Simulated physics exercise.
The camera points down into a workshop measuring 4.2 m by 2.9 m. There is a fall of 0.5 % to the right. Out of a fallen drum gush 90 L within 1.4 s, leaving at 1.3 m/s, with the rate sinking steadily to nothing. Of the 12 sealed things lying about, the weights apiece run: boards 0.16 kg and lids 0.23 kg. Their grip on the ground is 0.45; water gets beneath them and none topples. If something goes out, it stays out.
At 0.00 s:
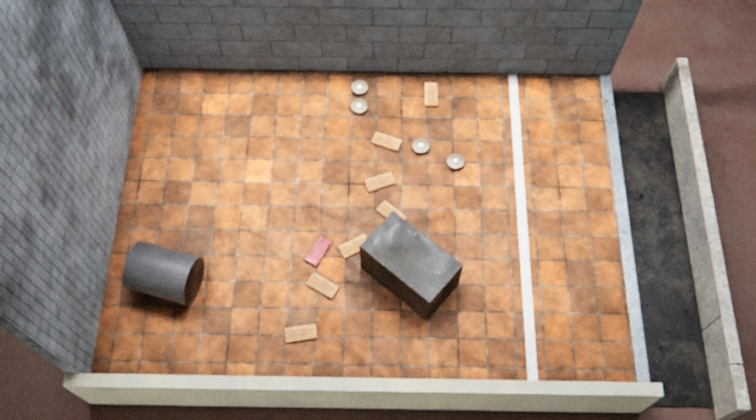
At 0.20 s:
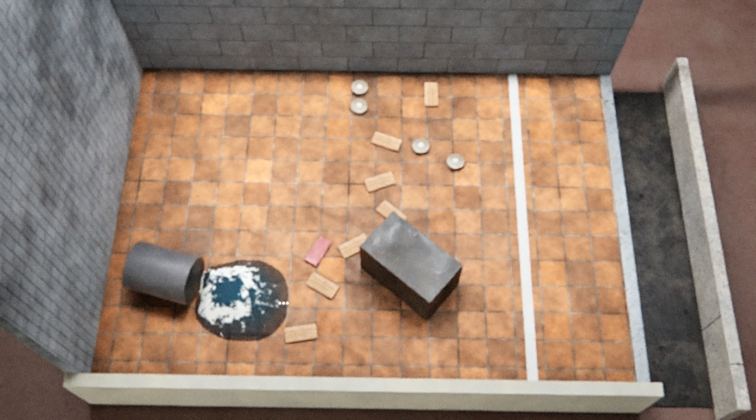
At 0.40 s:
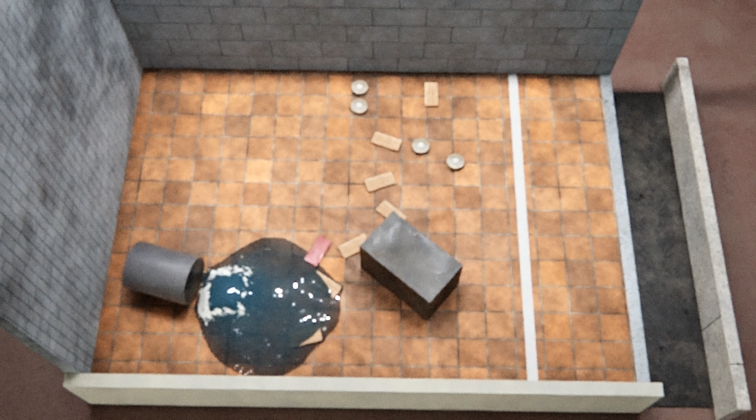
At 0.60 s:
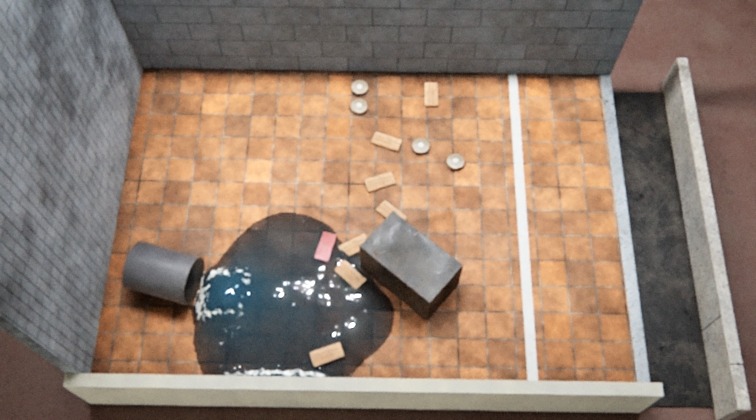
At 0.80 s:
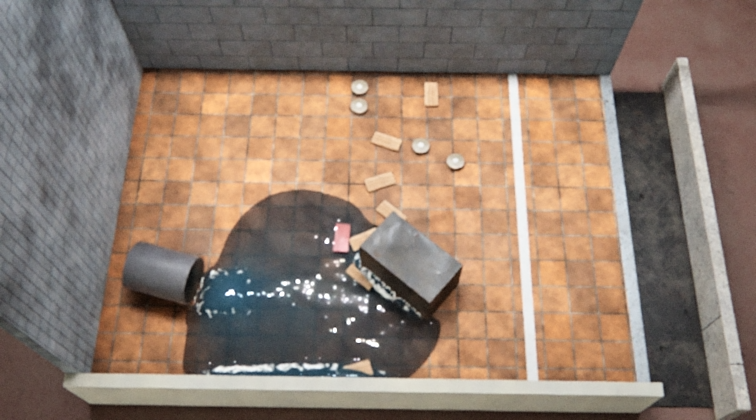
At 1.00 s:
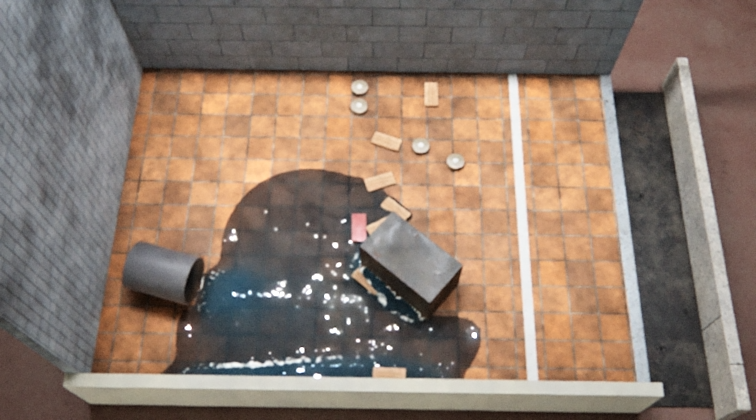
Dark water gushing from a fallen drum, spreading across a tiled workshop floor, shifting a red board and several tan boards rightward around a grey block.
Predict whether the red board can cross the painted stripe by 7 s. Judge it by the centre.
Keep an eye on the red board, it makes the crossing.
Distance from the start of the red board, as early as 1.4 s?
Close to 80 cm.
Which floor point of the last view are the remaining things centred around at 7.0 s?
Mean position: Approximately (499, 121).
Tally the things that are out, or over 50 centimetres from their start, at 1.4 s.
The count is 4.
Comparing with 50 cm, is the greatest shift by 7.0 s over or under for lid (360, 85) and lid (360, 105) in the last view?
In order: Within the mark, within the mark.
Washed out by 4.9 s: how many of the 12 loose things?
The answer is 2.
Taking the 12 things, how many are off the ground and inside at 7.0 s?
Count: 3.
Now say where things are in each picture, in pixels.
The red board at (318, 251), on the bottom; 0.0 m2 under water; 0 of 12 have shifted, in the first frame.
The red board at (318, 251) rests on the ground; water covers 0.4 m2; 0 of 12 have shifted, in the second frame.
The red board at (318, 251) rests on the ground; water covers 0.9 m2; 0 of 12 have shifted, in the third frame.
The red board at (326, 246), on the bottom, 7 cm from its start; water covers 1.7 m2; 3 of 12 have shifted, in the fourth frame.
The red board at (342, 238), afloat, 22 cm from its start; water covers 2.3 m2; 4 of 12 have shifted, in the fifth frame.
The red board at (359, 227) floats, 39 cm from its start; 2.9 m2 under water; 4 of 12 have shifted, in the sixth frame.
After 1.4 s the red board is near (389, 197), 0.8 m from its start, afloat; 0 of 12 are over the mark; 5 afloat.
After 3.1 s the red board is near (522, 85), 2.4 m from its start, afloat; 5 of 12 are over the mark; 5 afloat.
After 4.9 s the red board has gone out; 8 of 12 are over the mark; 3 afloat.
After 7.0 s the red board has gone out; 8 of 12 are over the mark; 3 afloat.
